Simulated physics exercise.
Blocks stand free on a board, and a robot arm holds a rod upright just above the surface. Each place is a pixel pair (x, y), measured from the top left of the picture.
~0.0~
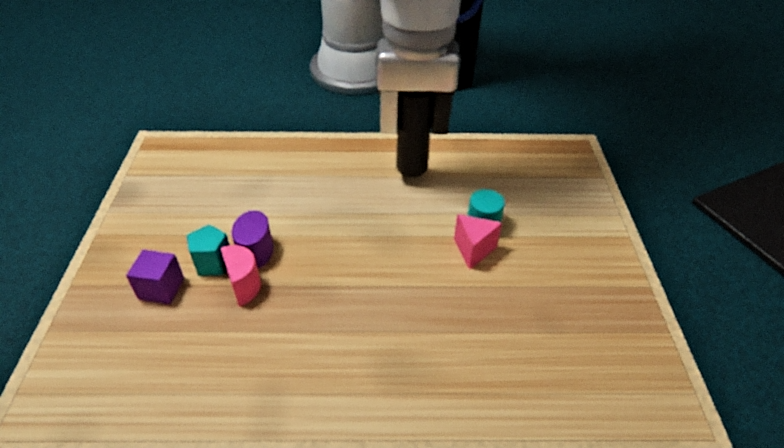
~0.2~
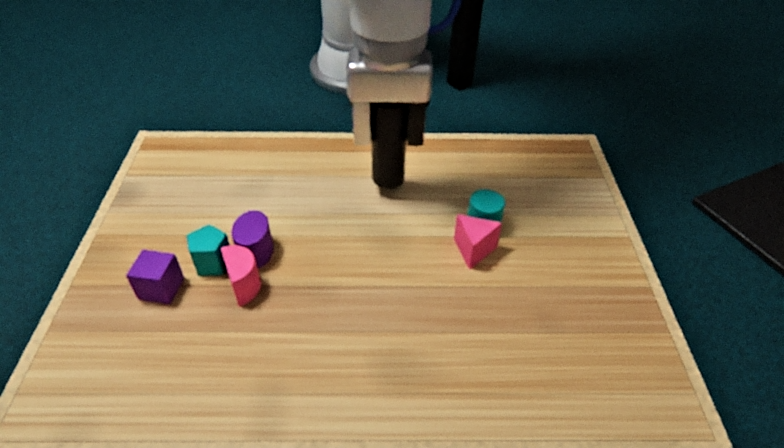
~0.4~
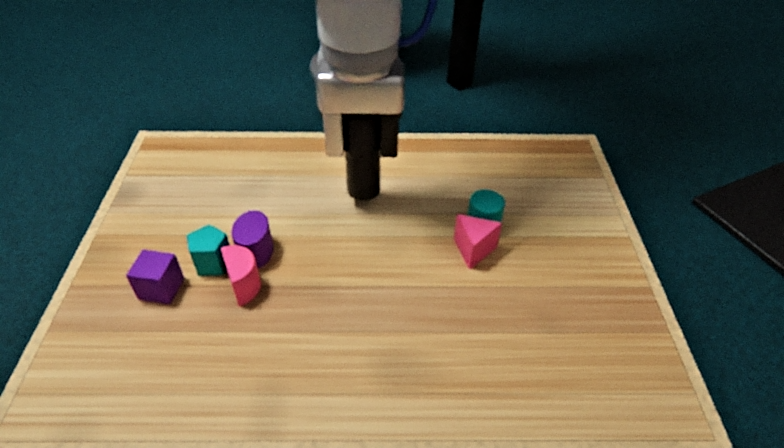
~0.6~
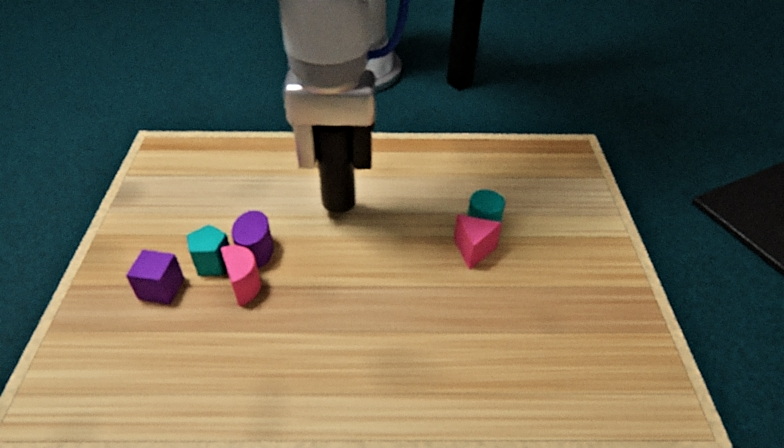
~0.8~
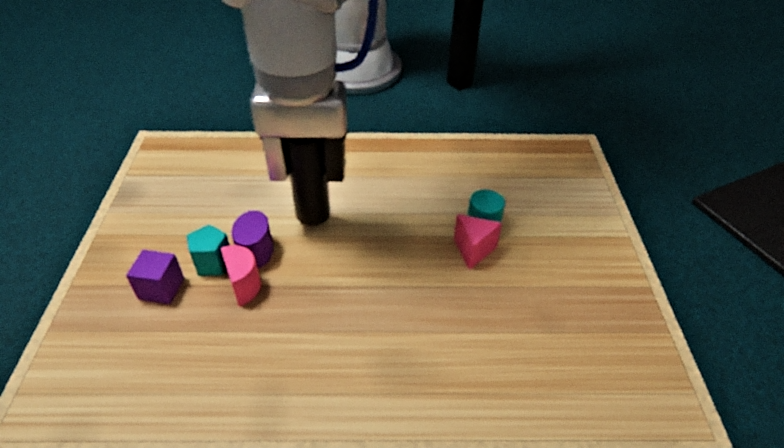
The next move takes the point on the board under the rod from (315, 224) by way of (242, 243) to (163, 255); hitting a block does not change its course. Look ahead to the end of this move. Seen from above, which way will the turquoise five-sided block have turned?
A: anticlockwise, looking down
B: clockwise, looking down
Option B.
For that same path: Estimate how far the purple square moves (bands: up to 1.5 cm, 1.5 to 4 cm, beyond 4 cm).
The block winds up 1.5 to 4 cm from where it is now.
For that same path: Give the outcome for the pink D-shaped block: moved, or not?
That block is going to get moved.
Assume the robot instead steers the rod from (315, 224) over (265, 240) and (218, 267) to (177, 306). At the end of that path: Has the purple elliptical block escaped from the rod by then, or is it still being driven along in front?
The block stays ahead.
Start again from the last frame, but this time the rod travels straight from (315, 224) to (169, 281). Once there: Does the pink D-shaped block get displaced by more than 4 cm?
No
The first path, step by step. One third of the way, rod at (265, 228); turquoise five-sided block at (192, 243), turned 20° clockwise; pink D-shaped block at (234, 269), turned 15° anticlockwise; purple elliptical block at (232, 235), turned 20° anticlockwise.
Two thirds of the way, rod at (212, 236); purple square at (115, 275), turned 40° anticlockwise; turquoise five-sided block at (157, 261), turned 90° clockwise; pink D-shaped block at (233, 273), turned 20° anticlockwise; purple elliptical block at (203, 250), turned 90° anticlockwise.
At the end, rod at (159, 244); purple square at (114, 275), turned 40° anticlockwise; turquoise five-sided block at (156, 262), turned 90° clockwise; pink D-shaped block at (233, 273), turned 20° anticlockwise; purple elliptical block at (202, 250), turned 90° anticlockwise.
